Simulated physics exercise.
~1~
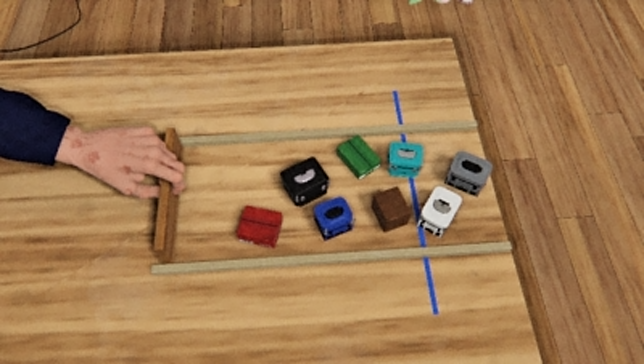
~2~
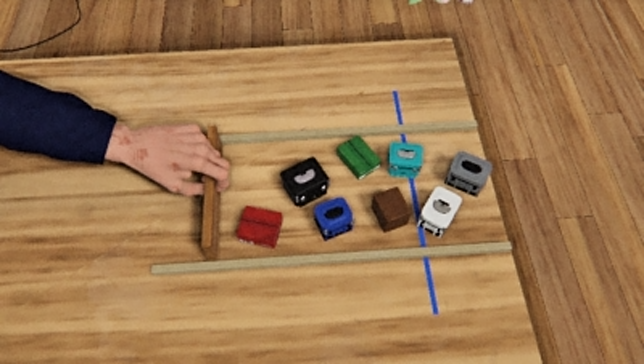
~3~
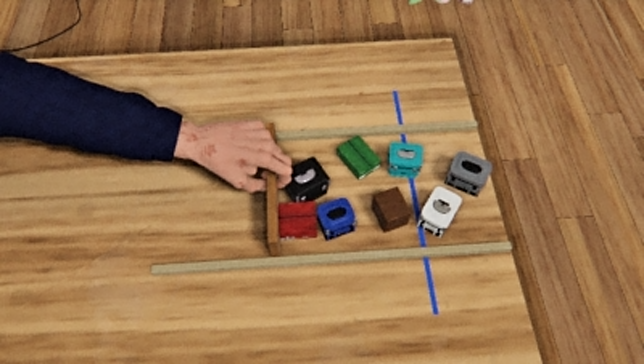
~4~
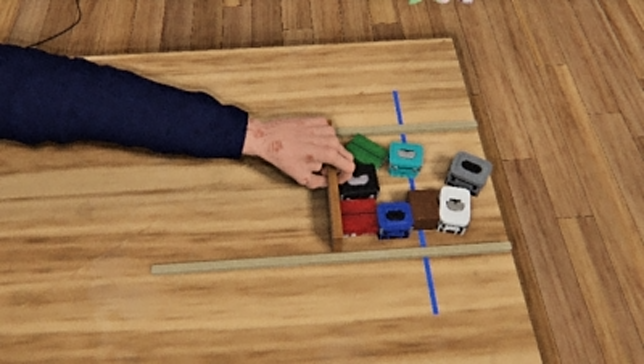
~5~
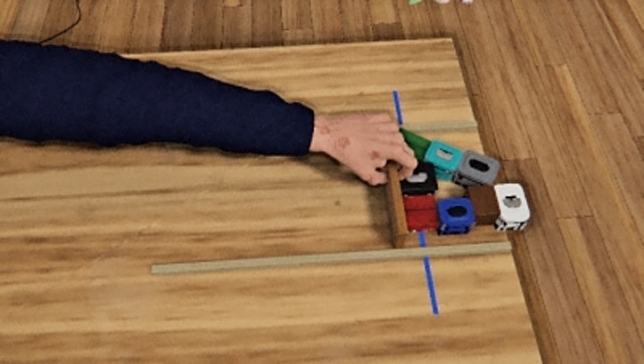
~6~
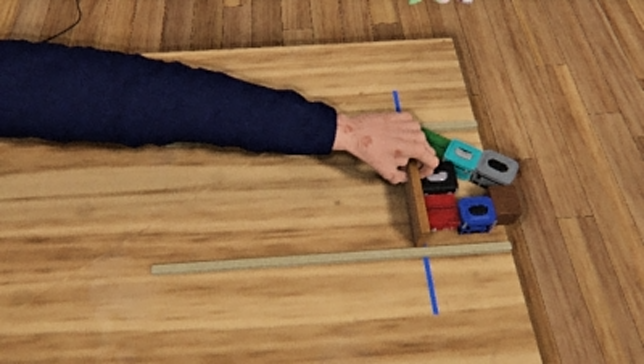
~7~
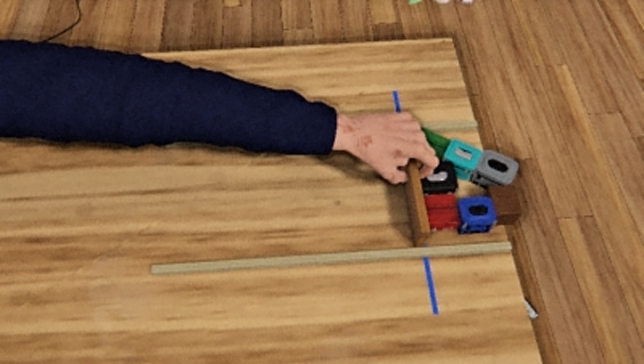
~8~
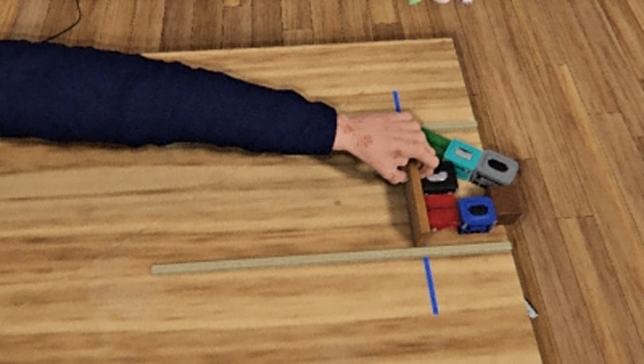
The footage shows a hand sliding a wooden board rightward between two rails, gathering red, blue, black, green, turquoise, brown, grey and white objects toward the table's edge, where the white case drops off before the board stops with the others still bunched ahead of it.
